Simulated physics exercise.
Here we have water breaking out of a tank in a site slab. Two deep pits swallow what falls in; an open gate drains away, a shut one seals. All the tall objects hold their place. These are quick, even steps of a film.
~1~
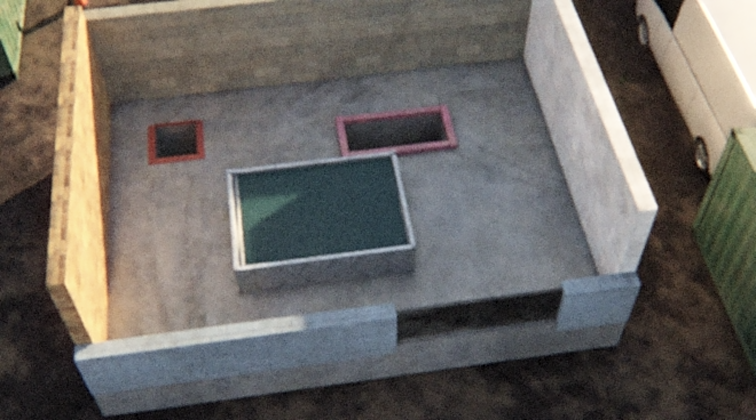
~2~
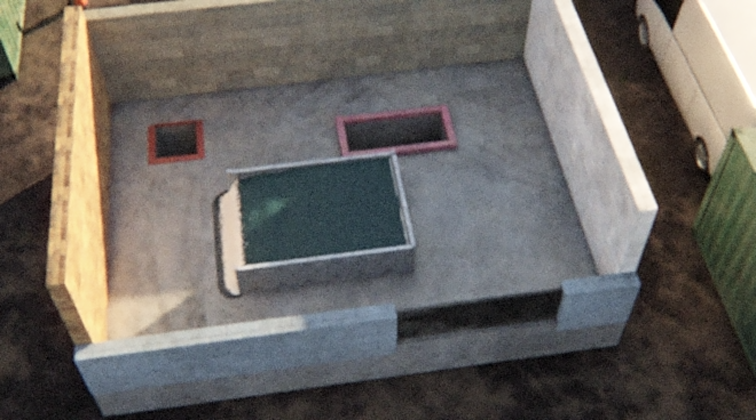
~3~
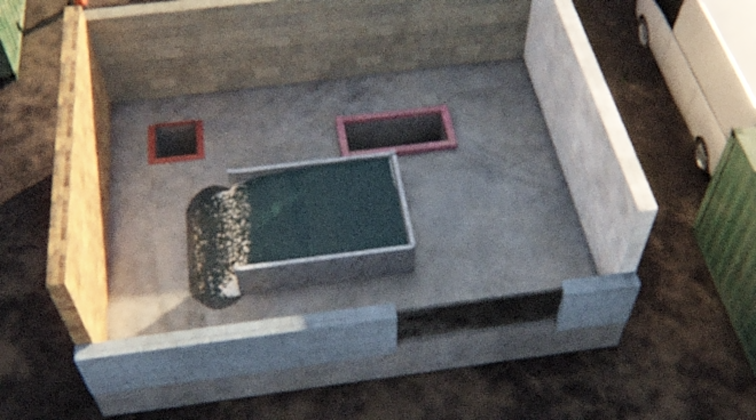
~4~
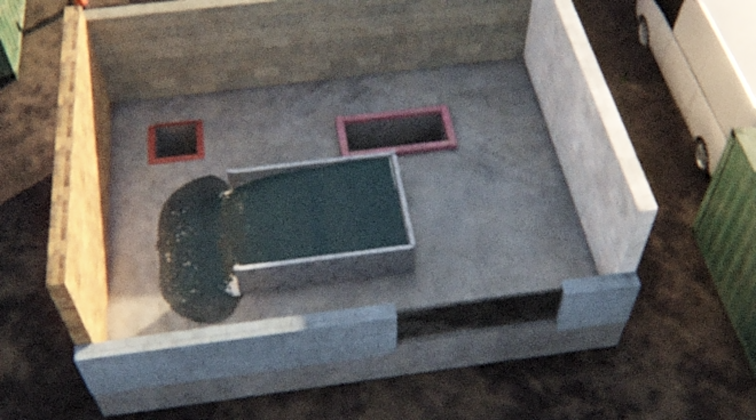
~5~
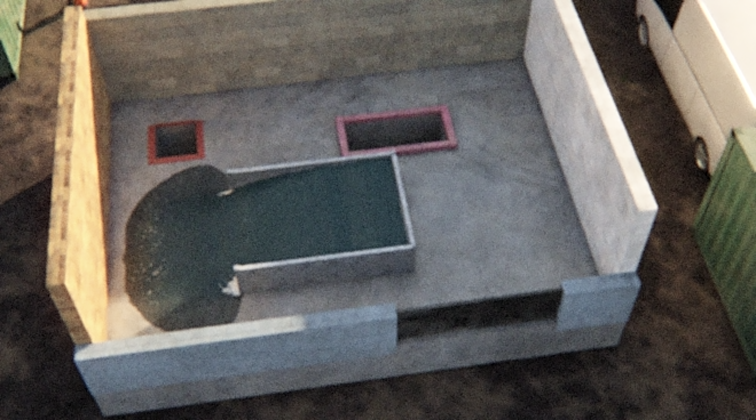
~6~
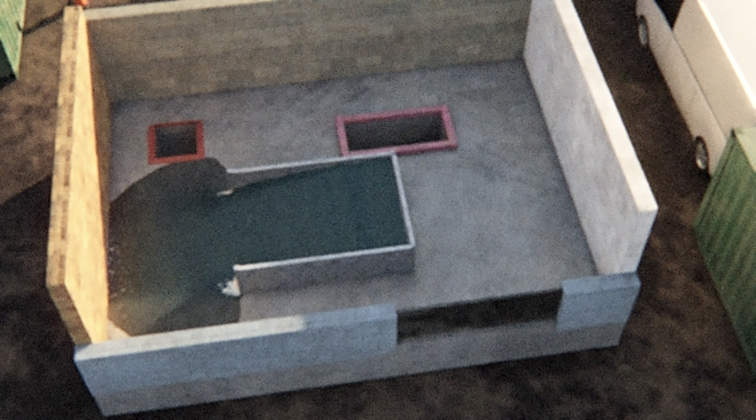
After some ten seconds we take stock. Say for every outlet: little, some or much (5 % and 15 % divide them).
In the end: The gate takes less than 5 %; the pink pit takes less than 5 %; the red pit takes more than 15 %.
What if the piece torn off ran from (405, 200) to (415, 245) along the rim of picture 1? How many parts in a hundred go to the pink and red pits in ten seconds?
In per cent: Pink 0, red 4.
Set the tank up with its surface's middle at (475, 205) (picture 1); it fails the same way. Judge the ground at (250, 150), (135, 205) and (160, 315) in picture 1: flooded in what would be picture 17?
One after the other: Covered, flooded, covered.
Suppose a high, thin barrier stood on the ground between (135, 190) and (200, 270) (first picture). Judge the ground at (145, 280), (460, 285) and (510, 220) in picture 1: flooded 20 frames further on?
As listed: Wet, clear, clear.
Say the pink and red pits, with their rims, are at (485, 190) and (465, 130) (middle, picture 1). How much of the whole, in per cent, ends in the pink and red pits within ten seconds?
In per cent: Pink 0, red 12.
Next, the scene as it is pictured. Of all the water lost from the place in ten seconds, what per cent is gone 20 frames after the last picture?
Roughly 20 per cent.
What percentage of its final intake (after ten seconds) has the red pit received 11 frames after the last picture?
I make it 5 per cent.
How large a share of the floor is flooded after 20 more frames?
Close to 40 %.
A moment on, water covers 20 % of the floor; the gate 0 %, the pink pit 0 %, the red pit 0 %.
Next, water covers 25 % of the floor; the gate 0 %, the pink pit 0 %, the red pit 1 %.
Then, water covers 40 % of the floor; the gate 0 %, the pink pit 0 %, the red pit 5 %.
Later, water covers 75 % of the floor; the gate 0 %, the pink pit 0 %, the red pit 14 %.
In the end, water covers 100 % of the floor; the gate 0 %, the pink pit 0 %, the red pit 23 %.
